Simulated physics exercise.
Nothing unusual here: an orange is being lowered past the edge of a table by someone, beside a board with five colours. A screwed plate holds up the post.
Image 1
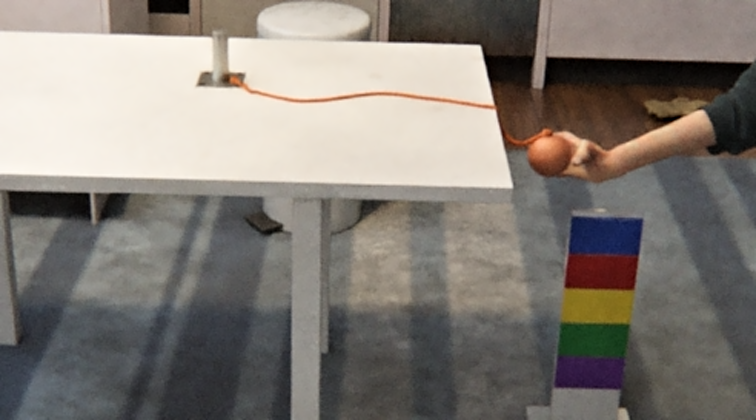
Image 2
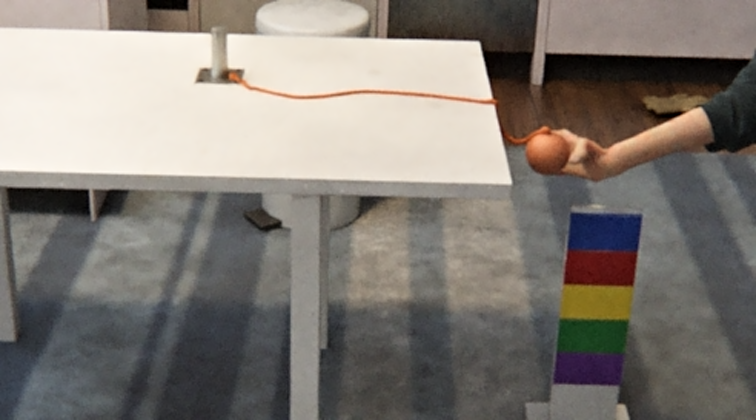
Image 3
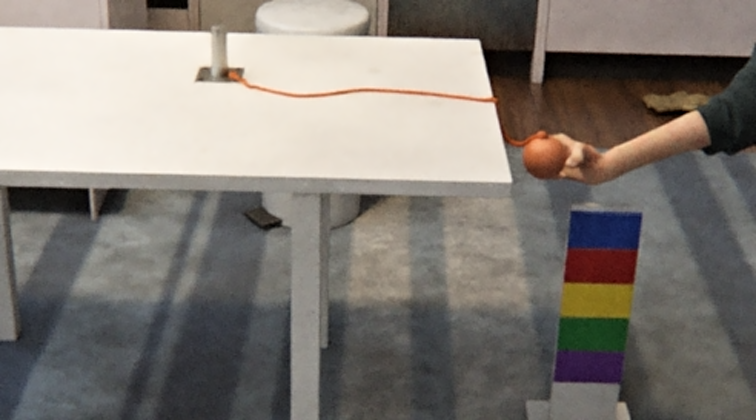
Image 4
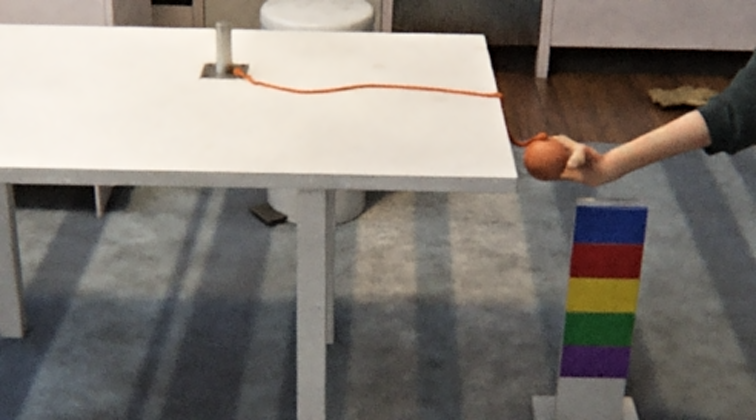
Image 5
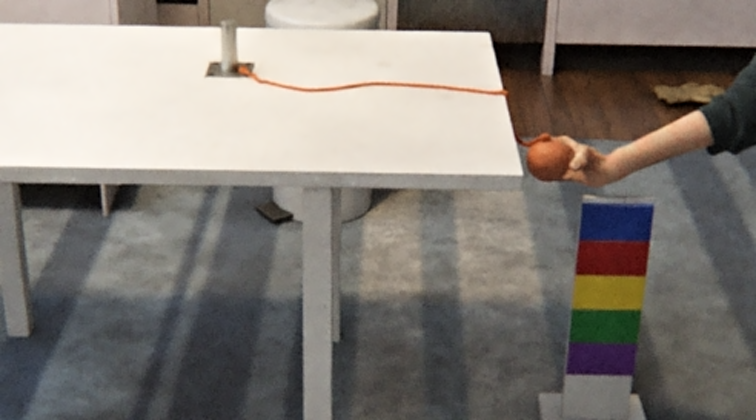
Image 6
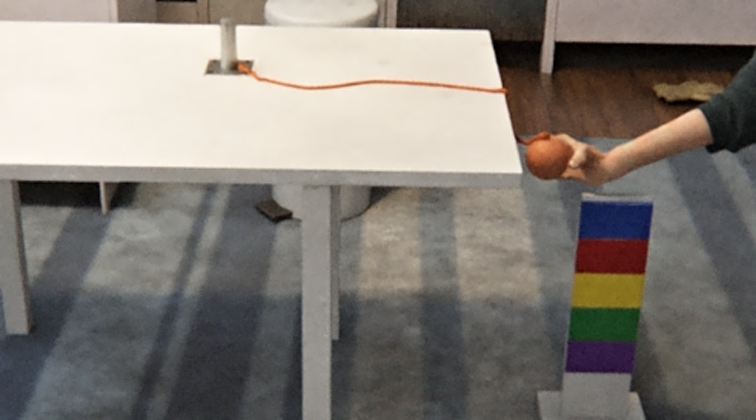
A hand holding an orange ball on a cord beside a white table, barely moving above a board with five coloured bands.
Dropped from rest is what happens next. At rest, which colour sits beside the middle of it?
Its centre is beside blue.
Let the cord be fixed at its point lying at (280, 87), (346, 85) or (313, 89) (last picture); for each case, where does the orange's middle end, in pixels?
That would be (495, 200) for the first, (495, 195) for the second and (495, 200) for the third.
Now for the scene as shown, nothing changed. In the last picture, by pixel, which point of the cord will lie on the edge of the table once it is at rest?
Near pixel (477, 89).
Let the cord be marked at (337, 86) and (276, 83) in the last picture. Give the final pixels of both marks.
The first ends at (364, 79) and the second at (301, 73).
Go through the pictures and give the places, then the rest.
Orange (550, 155); blue (606, 237); red (602, 273); yellow (598, 307); green (594, 341); purple (590, 374), in the first picture.
Orange (548, 153); cord through (248, 87) (302, 98) (371, 92) (435, 96) (496, 118), in the second picture.
Orange (545, 158), in the third picture.
Orange (546, 160); cord through (252, 82) (307, 92) (375, 86) (440, 90) (501, 111), in the fourth picture.
Orange (549, 160), in the fifth picture.
Orange (547, 159); cord through (257, 78) (312, 88) (380, 82) (445, 86) (505, 107), in the sixth picture.
Soon after, orange near (518, 209); level with blue.
After that, orange near (489, 216); level with blue.
And then, orange near (481, 214); level with blue.
In the end, orange near (491, 218); level with blue. Its middle rests at the blue band.
